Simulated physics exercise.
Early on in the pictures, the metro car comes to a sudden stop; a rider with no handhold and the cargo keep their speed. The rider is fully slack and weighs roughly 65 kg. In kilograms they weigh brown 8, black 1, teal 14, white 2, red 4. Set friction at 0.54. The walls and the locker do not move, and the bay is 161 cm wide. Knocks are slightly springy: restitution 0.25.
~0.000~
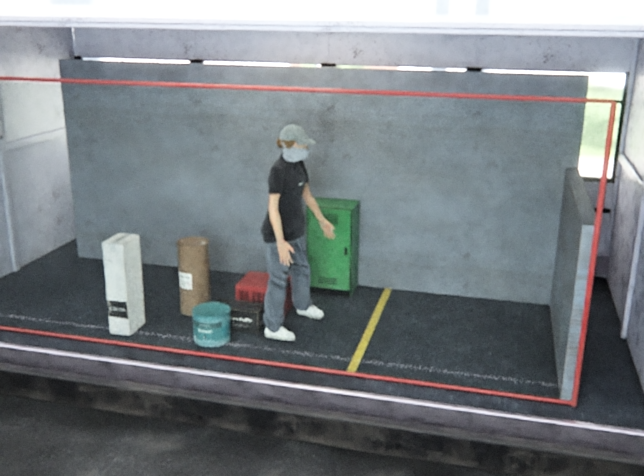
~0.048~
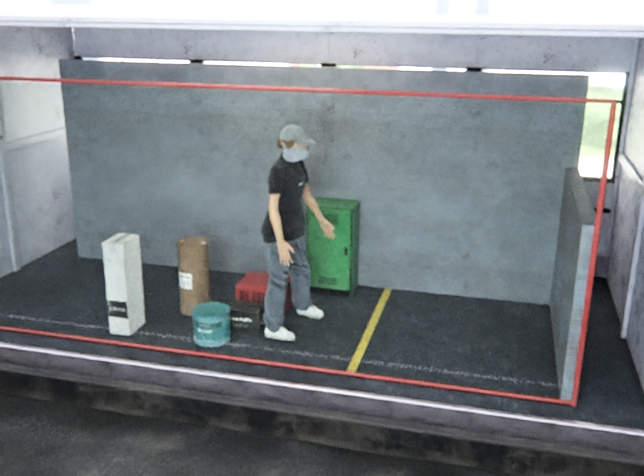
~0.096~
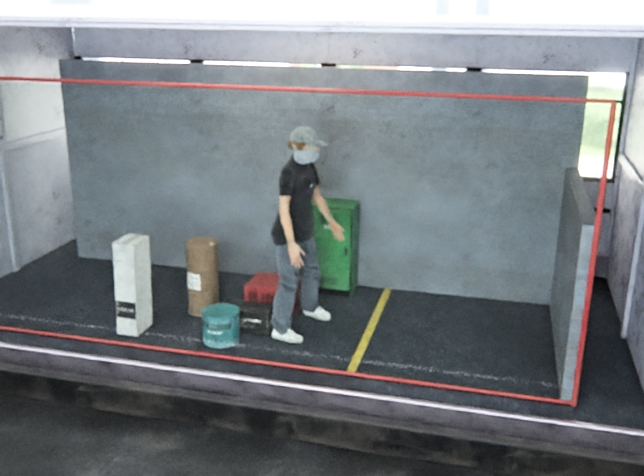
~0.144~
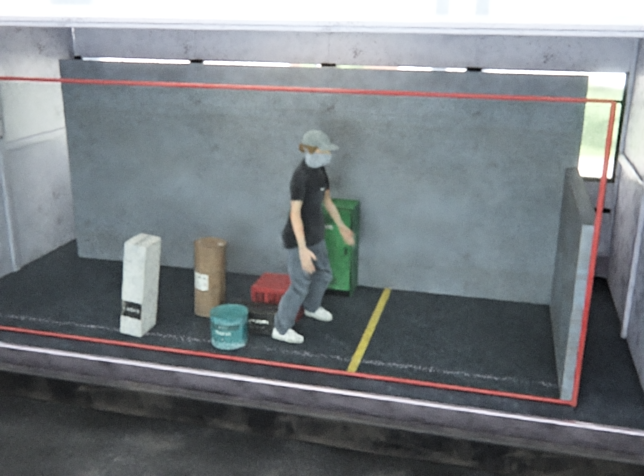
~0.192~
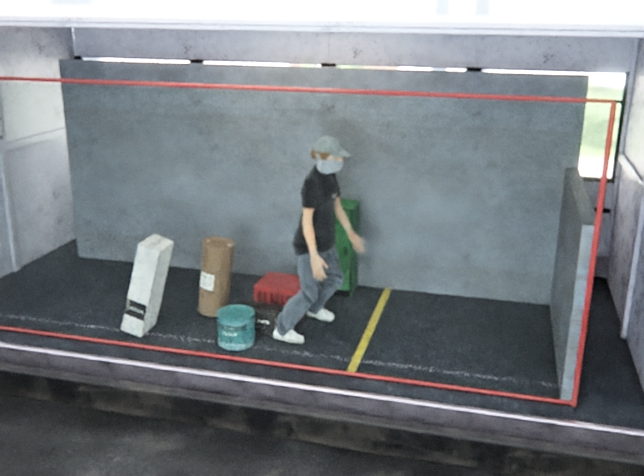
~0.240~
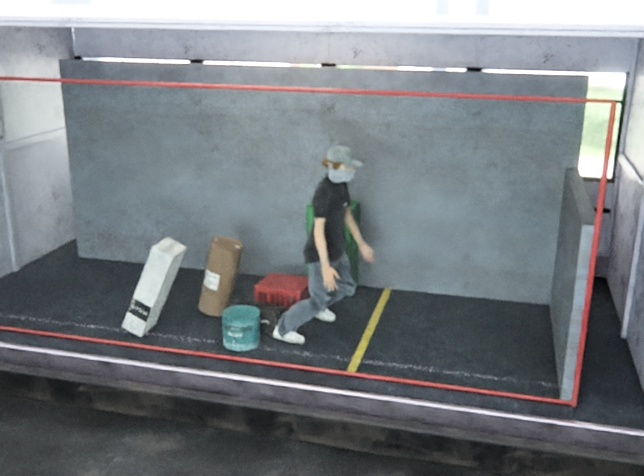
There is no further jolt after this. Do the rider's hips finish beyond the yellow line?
Yes.
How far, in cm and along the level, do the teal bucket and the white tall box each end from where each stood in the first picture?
I'd put the teal bucket at roughly 30 and the white tall box at roughly 50.
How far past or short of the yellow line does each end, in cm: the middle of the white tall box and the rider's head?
White tall box short by 130 cm, rider's head past by 100 cm.
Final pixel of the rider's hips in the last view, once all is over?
Look roughly at (425, 315) in the final picture.
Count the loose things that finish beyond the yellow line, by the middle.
The tally comes out at 0.
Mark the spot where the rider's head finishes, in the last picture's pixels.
The head finishes close to (500, 333).
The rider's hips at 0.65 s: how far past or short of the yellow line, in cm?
Around 10 cm over the mark.
After 0.40 s the rider's hips are 7 cm short of the yellow line, near (361, 287) in the last picture's view; the teal bucket 83 cm short of the yellow line, tilted 0°.
After 0.65 s the rider's hips are 12 cm past the yellow line, near (389, 284) in the last picture's view.
After 1.05 s the rider's hips are 41 cm past the yellow line, near (424, 316) in the last picture's view.
At rest, 2.5 s, brown drum stops short of the yellow line; black carton stops short of the yellow line; teal bucket stops short of the yellow line; white tall box stops short of the yellow line; red crate stops short of the yellow line; rider's hips cross the yellow line; rider's head crosses the yellow line.
